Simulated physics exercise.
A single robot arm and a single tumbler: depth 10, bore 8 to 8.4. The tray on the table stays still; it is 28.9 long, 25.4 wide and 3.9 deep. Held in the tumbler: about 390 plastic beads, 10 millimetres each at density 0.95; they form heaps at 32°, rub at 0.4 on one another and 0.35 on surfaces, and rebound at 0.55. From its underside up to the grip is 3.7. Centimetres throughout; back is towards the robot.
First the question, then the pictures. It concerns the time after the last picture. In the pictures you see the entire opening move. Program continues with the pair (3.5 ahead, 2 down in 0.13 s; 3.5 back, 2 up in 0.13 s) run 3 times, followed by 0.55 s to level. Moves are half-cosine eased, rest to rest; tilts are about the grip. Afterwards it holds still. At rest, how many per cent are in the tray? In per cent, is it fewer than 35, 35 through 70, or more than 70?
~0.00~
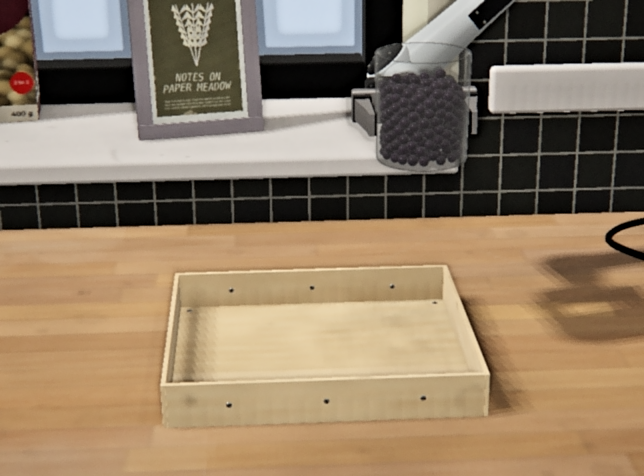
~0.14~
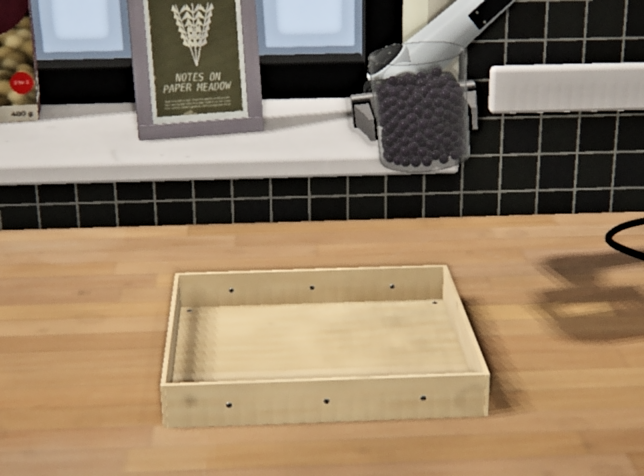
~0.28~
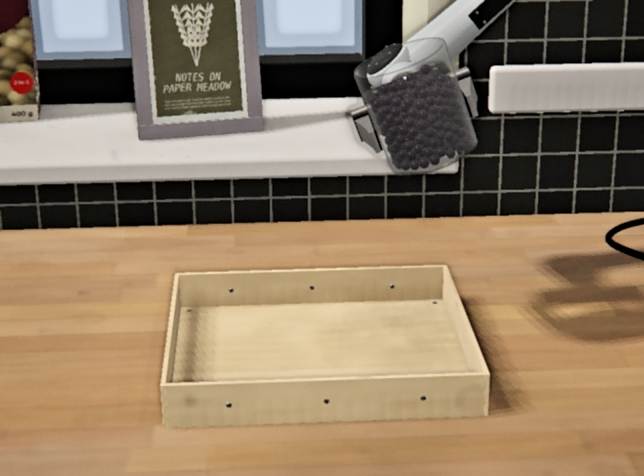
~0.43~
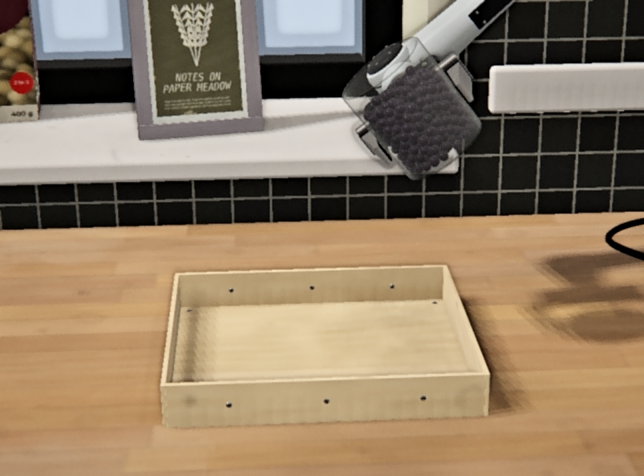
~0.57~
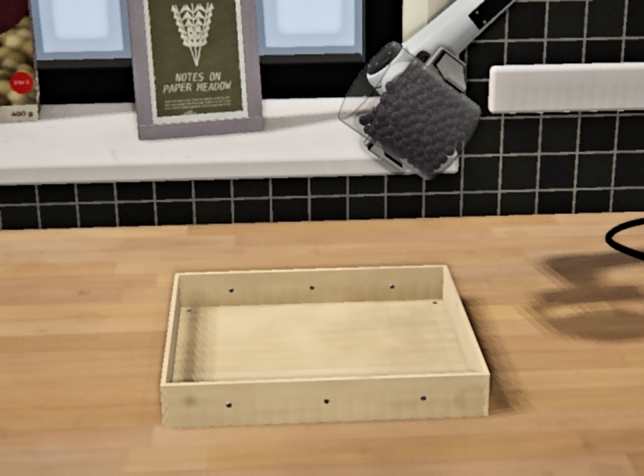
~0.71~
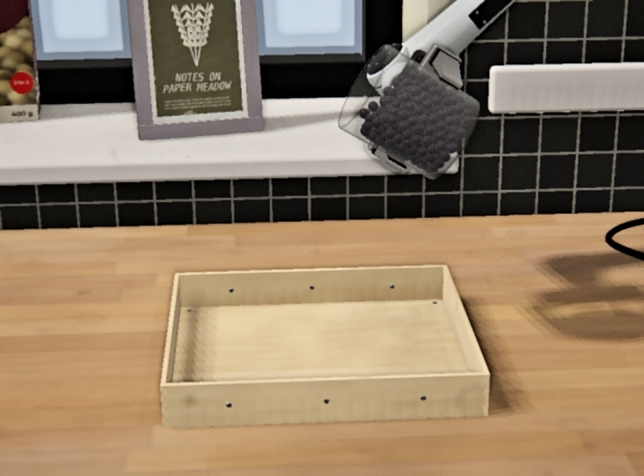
Fewer than 35 per cent.
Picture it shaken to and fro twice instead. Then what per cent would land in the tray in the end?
About 5 per cent, then.
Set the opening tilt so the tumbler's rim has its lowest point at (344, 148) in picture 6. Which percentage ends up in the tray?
My estimate is some 35 per cent.
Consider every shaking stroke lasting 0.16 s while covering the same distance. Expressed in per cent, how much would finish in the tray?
I'd expect close to 5 in a hundred.
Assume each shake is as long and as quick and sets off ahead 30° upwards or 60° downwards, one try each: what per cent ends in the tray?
You'd get some 30 per cent with the first setting and some 0 per cent with the second.
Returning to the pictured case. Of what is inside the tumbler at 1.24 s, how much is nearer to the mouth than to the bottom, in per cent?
I'd say close to 35 per cent.
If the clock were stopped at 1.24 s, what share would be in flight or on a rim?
Roughly 2 per cent.
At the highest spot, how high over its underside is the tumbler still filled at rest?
Around 9.5 cm above the underside.
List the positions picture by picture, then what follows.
In the first picture, tumbler middle at (422, 108), level; upper third of the load around (423, 95), from x 385 to 460, top at y 75; 394 in the tumbler.
In the second picture, tumbler middle at (421, 108), tilted 6° forward; upper third of the load around (421, 95), from x 380 to 460, top at y 70.
In the third picture, tumbler middle at (417, 109), tilted 20° forward; upper third of the load around (422, 97), from x 375 to 465, top at y 70.
In the fourth picture, tumbler middle at (414, 111), tilted 38° forward; upper third of the load around (420, 98), from x 370 to 470, top at y 70.
In the fifth picture, tumbler middle at (411, 113), tilted 52° forward; upper third of the load around (419, 99), from x 365 to 470, top at y 75.
In the sixth picture, tumbler middle at (410, 114), tilted 58° forward; upper third of the load around (418, 100), from x 365 to 470, top at y 75; 394 in the tumbler.
After 1.24 s, tilted 58° forward, highest piece 27 above the table; 372 in the tumbler, 14 in the tray, 8 in flight or on a rim.
After 1.77 s, tilted 28° forward, highest piece 28 above the table; 364 in the tumbler, 29 in the tray, 1 on the table or floor.
After 2.24 s, level, highest piece 30 above the table; 364 in the tumbler, 29 in the tray, 1 on the table or floor.
After 3.29 s, level, highest piece 30 above the table; 364 in the tumbler, 29 in the tray, 1 on the table or floor.
At rest, 364 in the tumbler, 29 in the tray, 1 on the table or floor. That is 7 % in the tray.
